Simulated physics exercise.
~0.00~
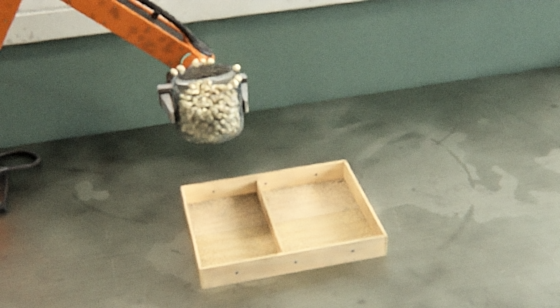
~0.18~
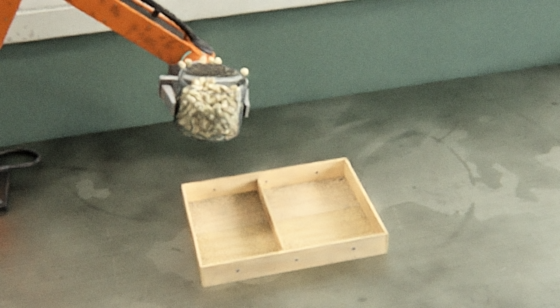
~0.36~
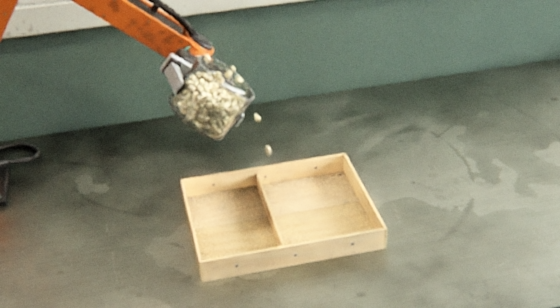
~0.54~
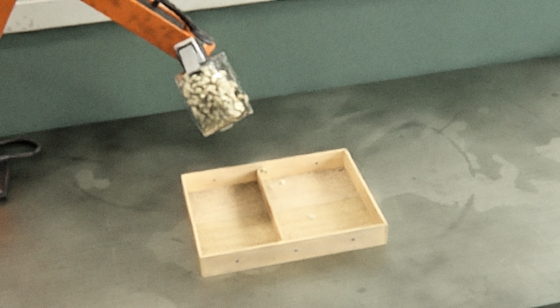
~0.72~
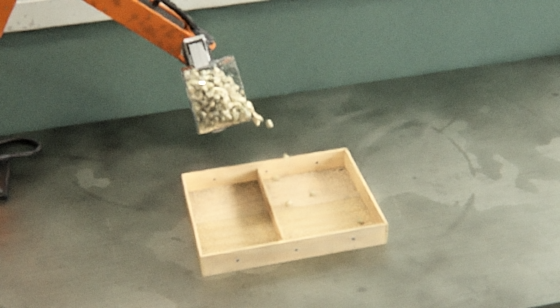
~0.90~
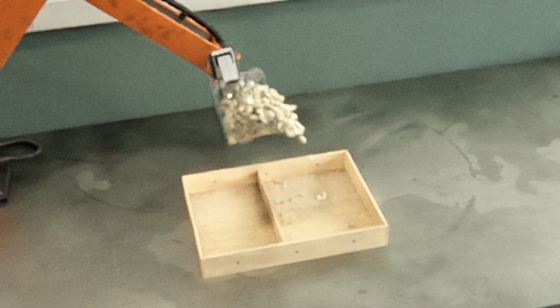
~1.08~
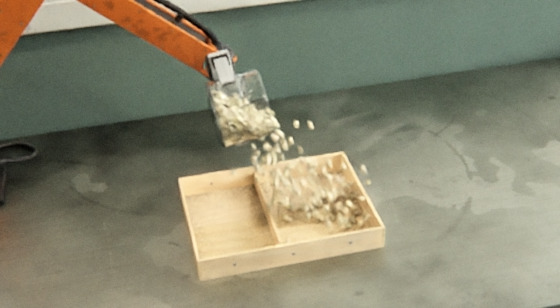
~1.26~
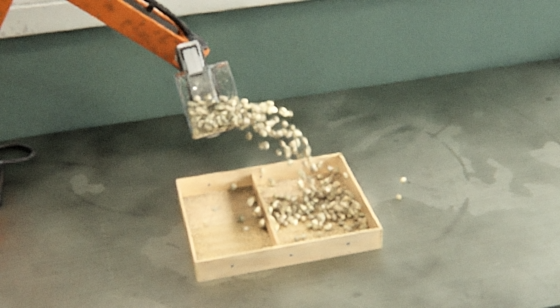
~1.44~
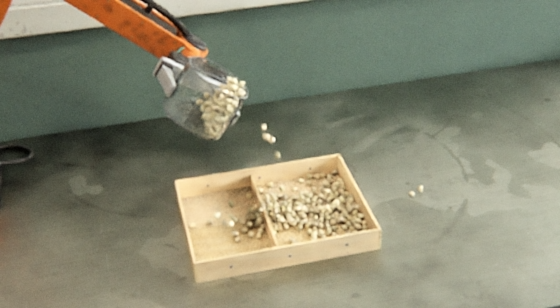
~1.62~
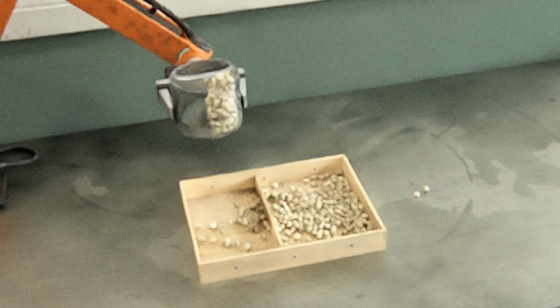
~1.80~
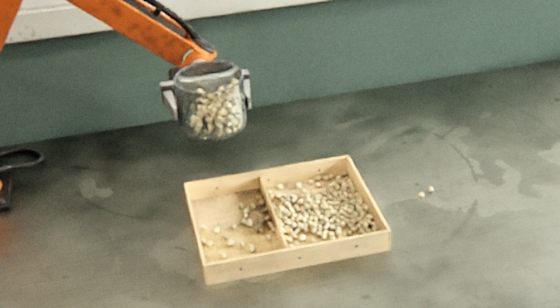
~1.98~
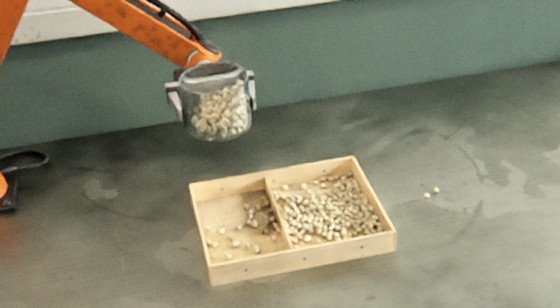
On a grey tabletop beside a green wall, an orange robot arm holds a clear cup heaped with pale beans above a shallow wooden tray split in two by a divider. The arm tips the cup to the right, and a few beans drop out. It pauses, then swings further right, and a thick stream pours mostly into the right-hand section. Moving back left, the cup keeps spilling, scattering some beans in the left section and a couple onto the table. The arm turns the cup upright, still partly full, and holds it there.
